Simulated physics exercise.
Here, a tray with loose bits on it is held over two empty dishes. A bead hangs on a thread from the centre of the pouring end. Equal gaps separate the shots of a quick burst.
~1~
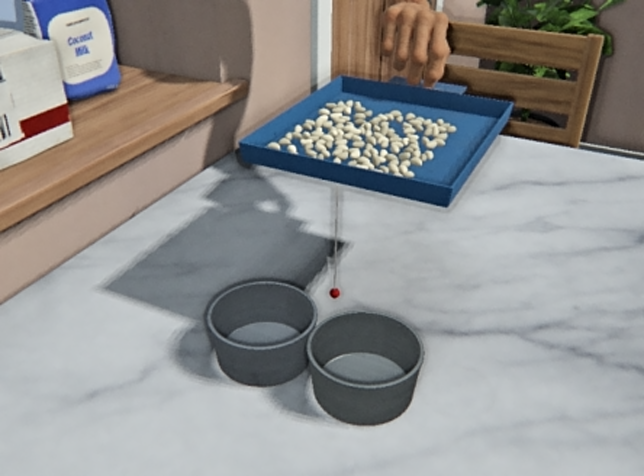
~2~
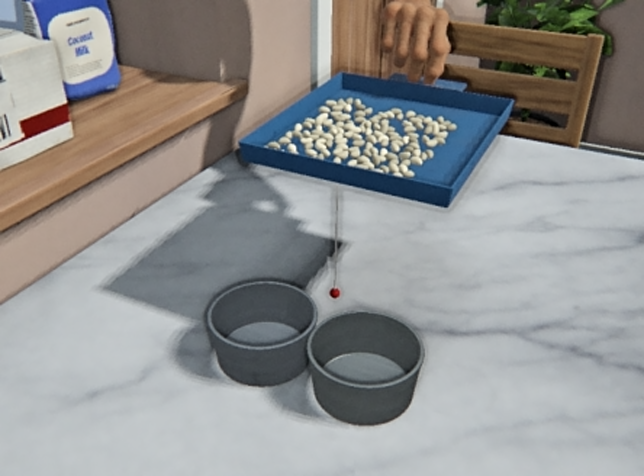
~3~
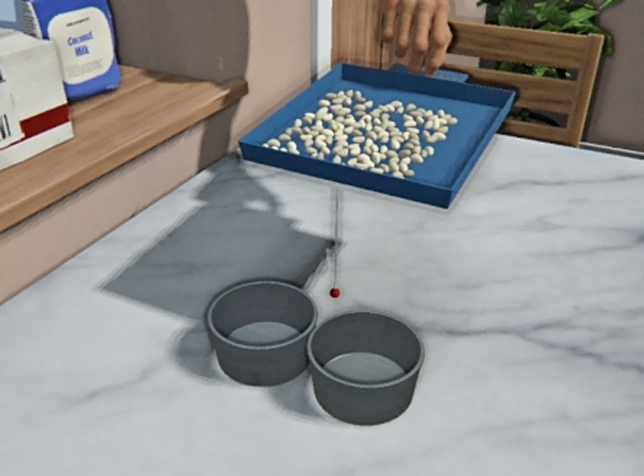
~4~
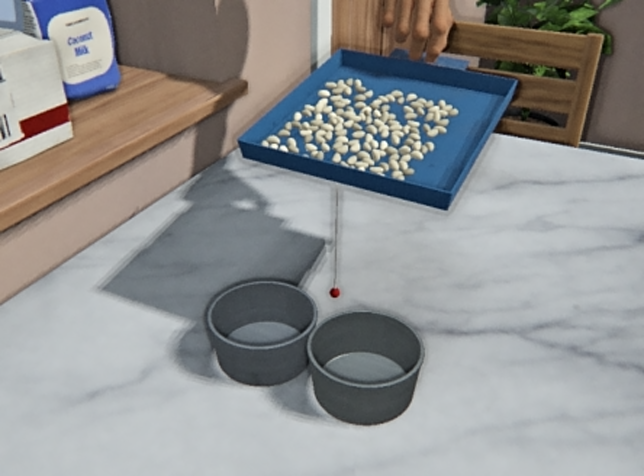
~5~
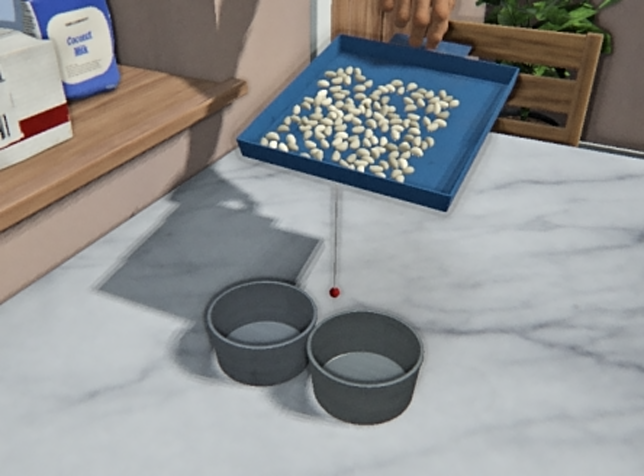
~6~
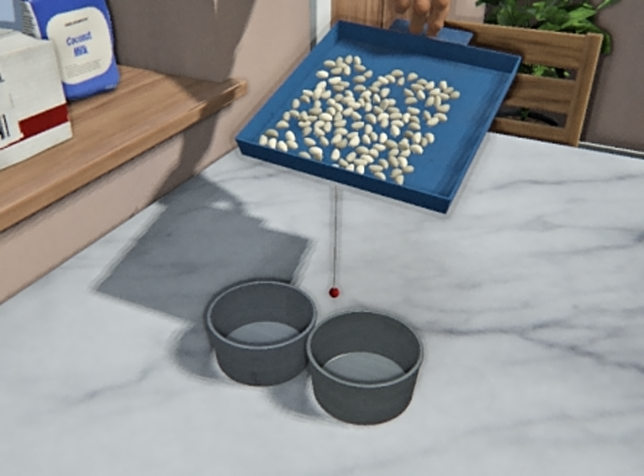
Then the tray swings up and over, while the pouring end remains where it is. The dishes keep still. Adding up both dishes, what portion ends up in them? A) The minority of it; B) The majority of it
The majority of it.
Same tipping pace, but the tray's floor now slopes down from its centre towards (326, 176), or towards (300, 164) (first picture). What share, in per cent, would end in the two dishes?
Shares: About 90 in a hundred, then about 60 in a hundred.
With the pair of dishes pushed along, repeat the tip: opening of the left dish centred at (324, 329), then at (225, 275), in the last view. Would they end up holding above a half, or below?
Well, a majority share the first time and a minority share the next.
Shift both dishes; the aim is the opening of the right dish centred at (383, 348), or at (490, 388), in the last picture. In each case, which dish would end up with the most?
First try: The right-side dish; second try: The left-side dish.
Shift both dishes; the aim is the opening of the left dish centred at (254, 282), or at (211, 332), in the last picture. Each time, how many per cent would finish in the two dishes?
First position: Some 10 %; second position: Some 50 %.
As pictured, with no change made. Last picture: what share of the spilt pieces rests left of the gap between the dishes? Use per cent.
Near 40 per cent.
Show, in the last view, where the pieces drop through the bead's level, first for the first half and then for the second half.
Around (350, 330), followed by around (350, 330).
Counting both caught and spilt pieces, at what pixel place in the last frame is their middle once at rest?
The centre comes to rest near (357, 385).
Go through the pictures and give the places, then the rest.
Corners of the pouring end at (243, 141) and (450, 186), level; middle of the load at (356, 139), white beans; left dish at (235, 361); right dish at (341, 400); bead on its thread at (335, 293), in the first frame.
Corners of the pouring end at (243, 141) and (450, 186), level; middle of the load at (357, 138), in the second frame.
Corners of the pouring end at (242, 140) and (450, 188), tipped barely, lowest at the right corner; middle of the load at (357, 134), in the third frame.
Corners of the pouring end at (242, 139) and (449, 190), tipped a little, lowest at the right corner; middle of the load at (357, 128), in the fourth frame.
Corners of the pouring end at (240, 138) and (448, 193), tipped a little, lowest at the right corner; middle of the load at (356, 122), in the fifth frame.
Corners of the pouring end at (239, 137) and (448, 196), tipped clearly, lowest at the right corner; middle of the load at (371, 118); left dish at (235, 361); right dish at (341, 399), in the sixth frame.
Soon after the last picture, tray tipped steeply; all on the tray.
A little later, tray tipped right over; nearly all on the tray; a stray few in the left dish.
Later still, tray tipped past a quarter turn; about two thirds in the right dish; about a quarter in the left dish; about a quarter outside both.
At rest, tray tipped past a quarter turn; about two thirds in the right dish; about a quarter in the left dish; about a quarter outside both.
